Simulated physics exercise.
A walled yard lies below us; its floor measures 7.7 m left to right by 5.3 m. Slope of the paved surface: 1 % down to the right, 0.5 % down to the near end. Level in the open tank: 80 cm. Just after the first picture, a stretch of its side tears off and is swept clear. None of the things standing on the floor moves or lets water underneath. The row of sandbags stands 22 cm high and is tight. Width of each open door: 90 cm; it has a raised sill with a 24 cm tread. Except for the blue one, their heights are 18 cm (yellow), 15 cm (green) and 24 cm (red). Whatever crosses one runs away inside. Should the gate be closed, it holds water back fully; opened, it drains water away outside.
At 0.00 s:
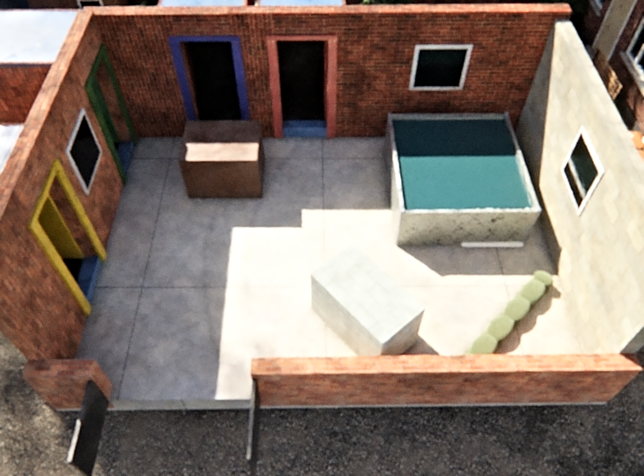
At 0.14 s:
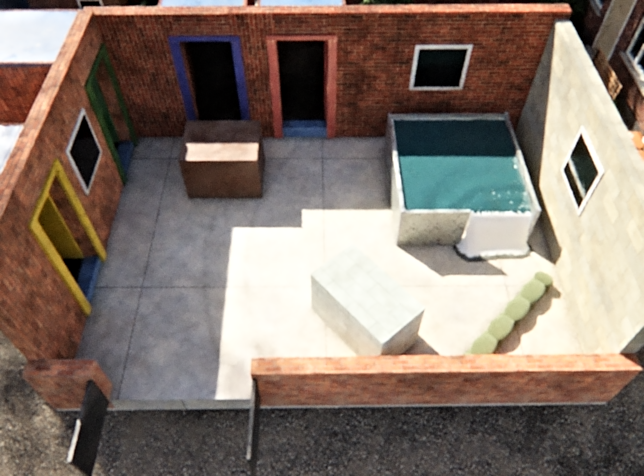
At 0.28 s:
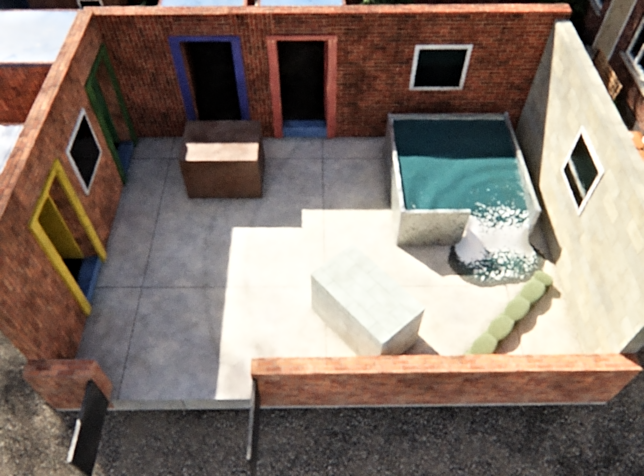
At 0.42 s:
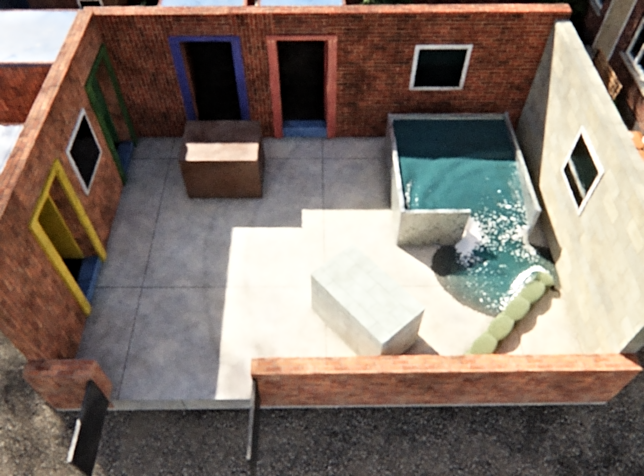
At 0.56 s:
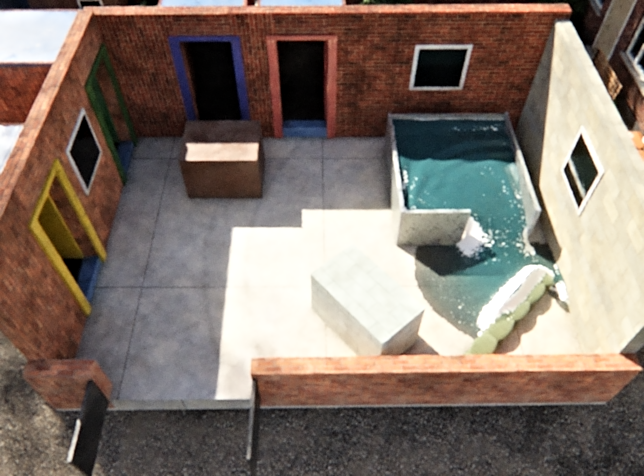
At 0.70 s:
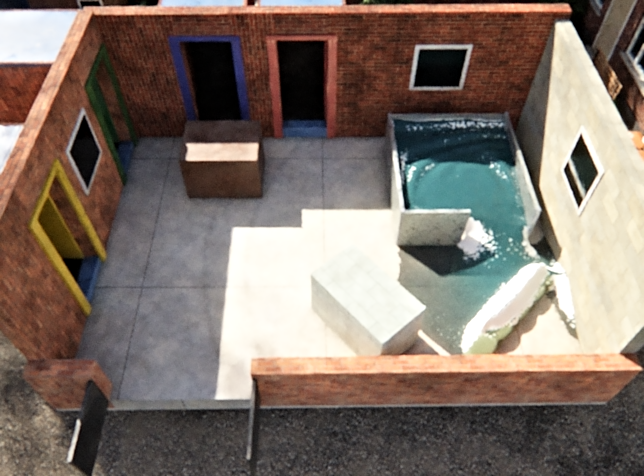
A open-topped tank of teal water stands at the right of a brick-walled paved yard, seen from high above by a still camera. Blue and red doorways and a window line the back wall, green and yellow ones the left, with a brown box, a pale block and a row of round bushes between. The tank's front right side breaks away, and foaming water pours out, spreads toward the front wall and surges over the bushes.
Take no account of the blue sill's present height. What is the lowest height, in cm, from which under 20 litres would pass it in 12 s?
5.5 cm.
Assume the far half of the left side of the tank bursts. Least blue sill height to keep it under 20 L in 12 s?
In that case you'd want it roughly 17 cm high.
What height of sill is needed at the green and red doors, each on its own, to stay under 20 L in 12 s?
About 10.0 cm at green and 16 cm at red.
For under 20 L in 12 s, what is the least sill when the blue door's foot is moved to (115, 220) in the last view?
About 8.0 cm.
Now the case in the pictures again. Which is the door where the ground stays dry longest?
The green one comes last.
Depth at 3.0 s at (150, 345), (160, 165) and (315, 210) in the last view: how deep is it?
Roughly 2, 0 and 0 centimetres.
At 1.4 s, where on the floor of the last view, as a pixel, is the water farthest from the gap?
The farthest wet point sits near (316, 382) in the last view.
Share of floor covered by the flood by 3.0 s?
Roughly 50 percent.
After 1.4 s water covers 20 % of the floor, deepest (56 cm) near (522, 288); it has not reached the blue door.
After 3.0 s water covers 50 % of the floor, deepest (49 cm) near (463, 381); it has not reached the blue door.
After 12.0 s water covers 95 % of the floor, deepest (22 cm) near (69, 384); 8 cm at the blue door, 0 litres in over its 21 cm sill.
At the blue door as built, the water arrived by 4.9 s and peaked near 9 cm at 8.6 s.
Run again over the same 12 s with other heights there, 30 litres in over 4.5 cm, 11 litres over 6.5 cm. The limit of 20 litres is kept from about 5.5 cm up.
